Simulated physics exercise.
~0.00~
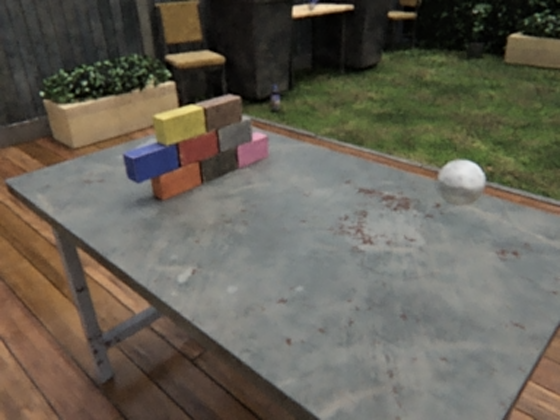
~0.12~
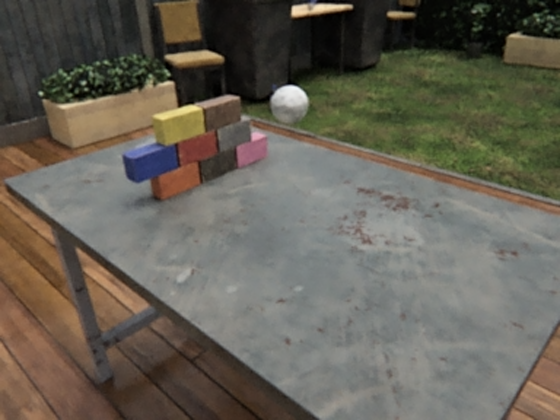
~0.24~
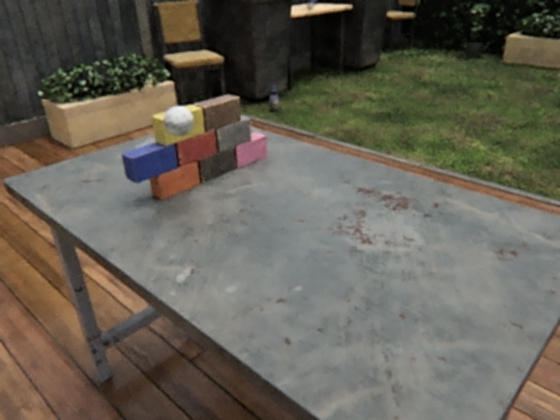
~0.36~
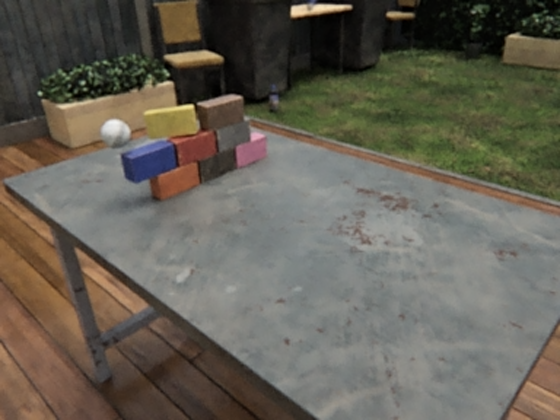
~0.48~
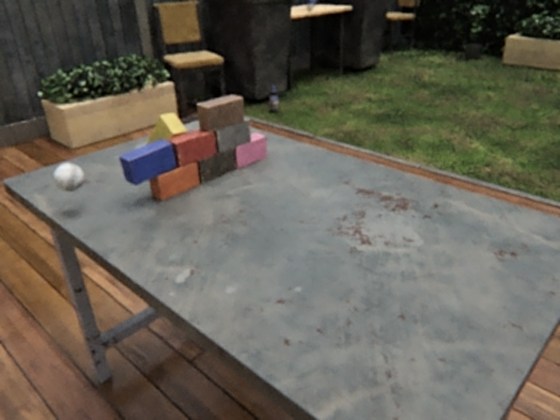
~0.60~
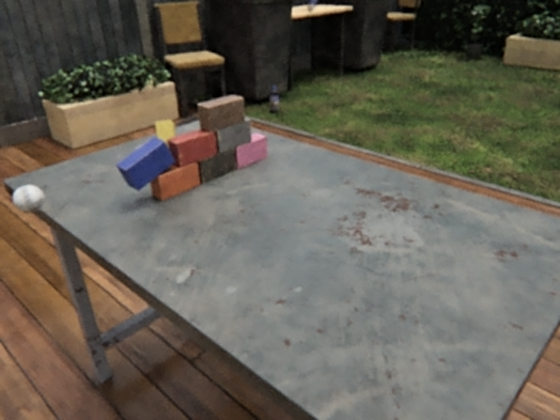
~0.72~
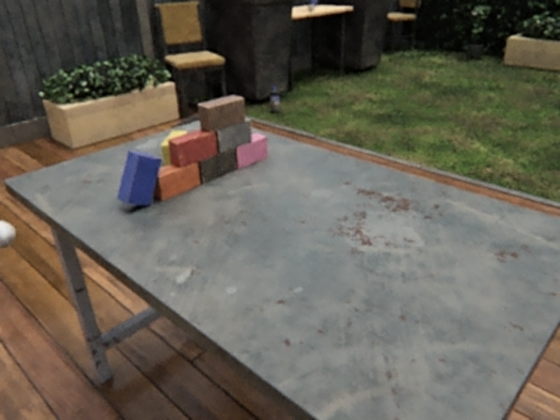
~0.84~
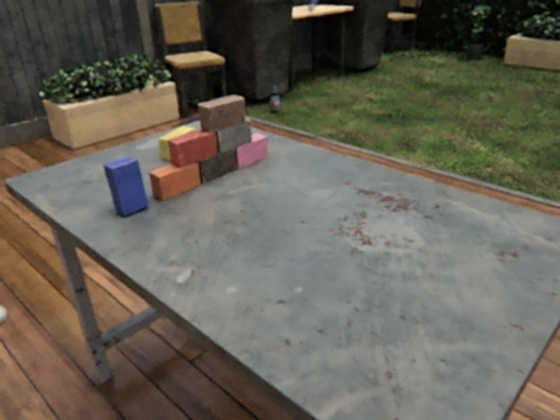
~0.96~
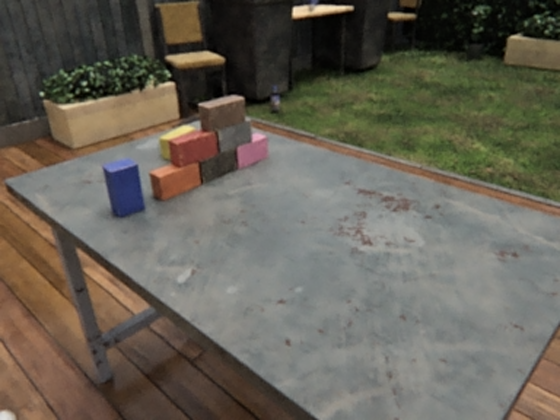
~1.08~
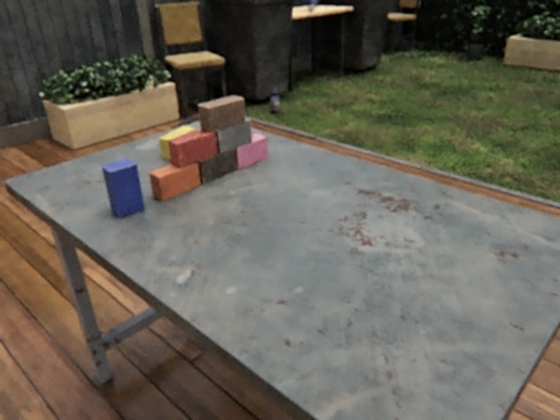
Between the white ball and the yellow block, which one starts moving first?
The white ball moves first, flying left toward the pile, and the yellow block starts to move only after that.
A table holds stacked blocks until a flying white ball topples the yellow and blue ones.
